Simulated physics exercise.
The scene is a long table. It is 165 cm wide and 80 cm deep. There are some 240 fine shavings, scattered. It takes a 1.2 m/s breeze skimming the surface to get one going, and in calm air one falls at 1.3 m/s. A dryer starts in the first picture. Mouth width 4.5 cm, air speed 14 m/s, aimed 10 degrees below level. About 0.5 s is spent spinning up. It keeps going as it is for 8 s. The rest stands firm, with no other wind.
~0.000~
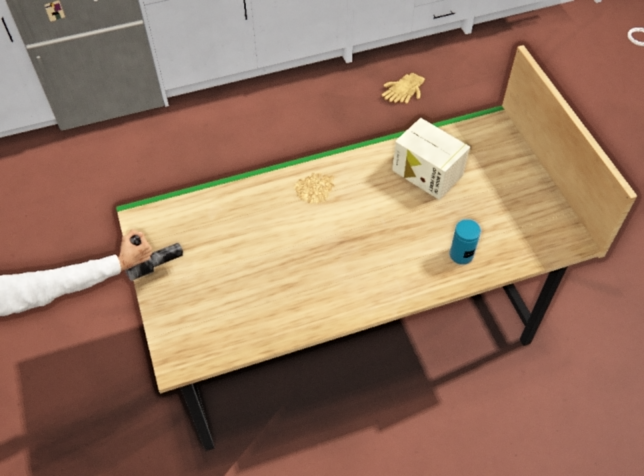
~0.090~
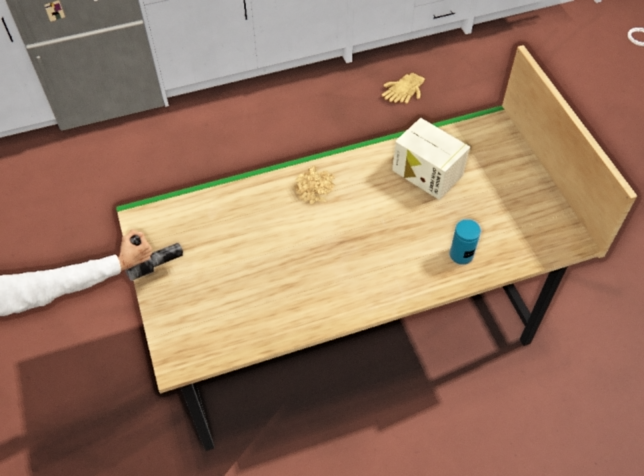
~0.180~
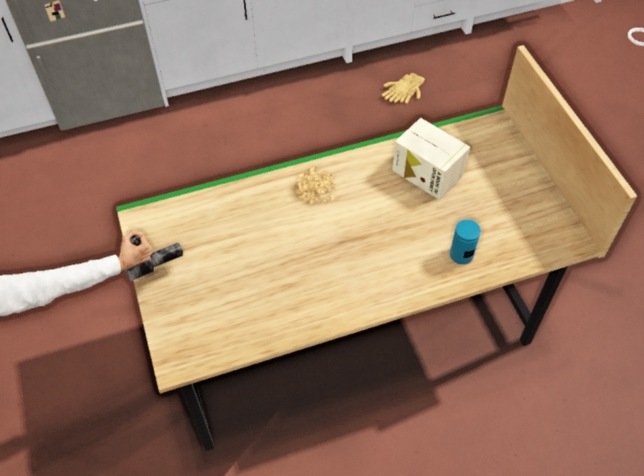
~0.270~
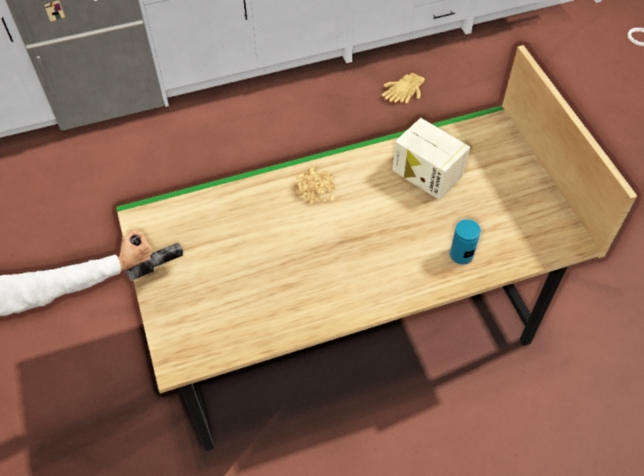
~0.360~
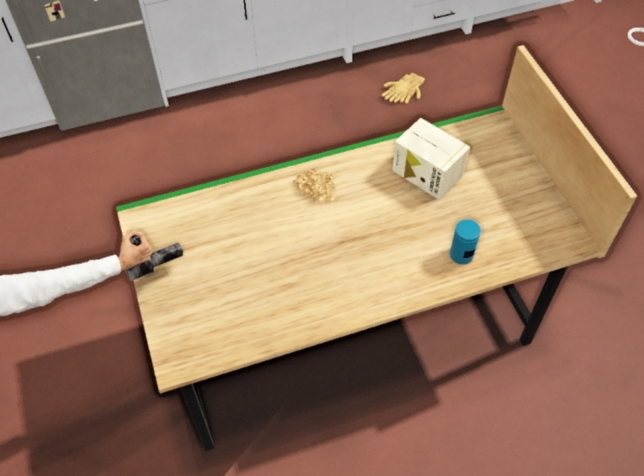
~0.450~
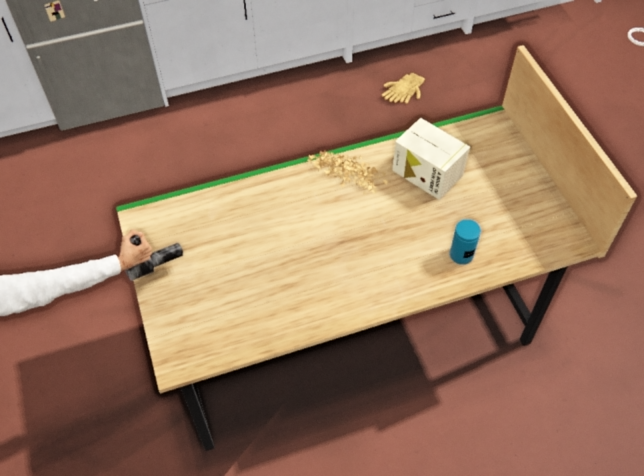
Fine pale shavings sit in a small heap near the green edge of a long wooden table, barely changing at first while a hand holds a dark dryer at the left end. The heap then loosens slightly and spreads rightward in a scattered trail toward the white box, which stays still, as does the blue jar.
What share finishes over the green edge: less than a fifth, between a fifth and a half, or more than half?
My guess is the bigger part ends up there.
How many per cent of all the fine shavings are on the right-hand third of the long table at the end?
10 %.
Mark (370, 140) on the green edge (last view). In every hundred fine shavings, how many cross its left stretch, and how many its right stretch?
I'd guess near 40 percent left and close to 50 percent right.
After 1.6 s the count stands so, 88 % are over the green edge.
After 2.6 s the count stands so, 88 % are over the green edge.
After 4.4 s the count stands so, 88 % are over the green edge.
After 8.0 s, at the end, 88 % are over the green edge.
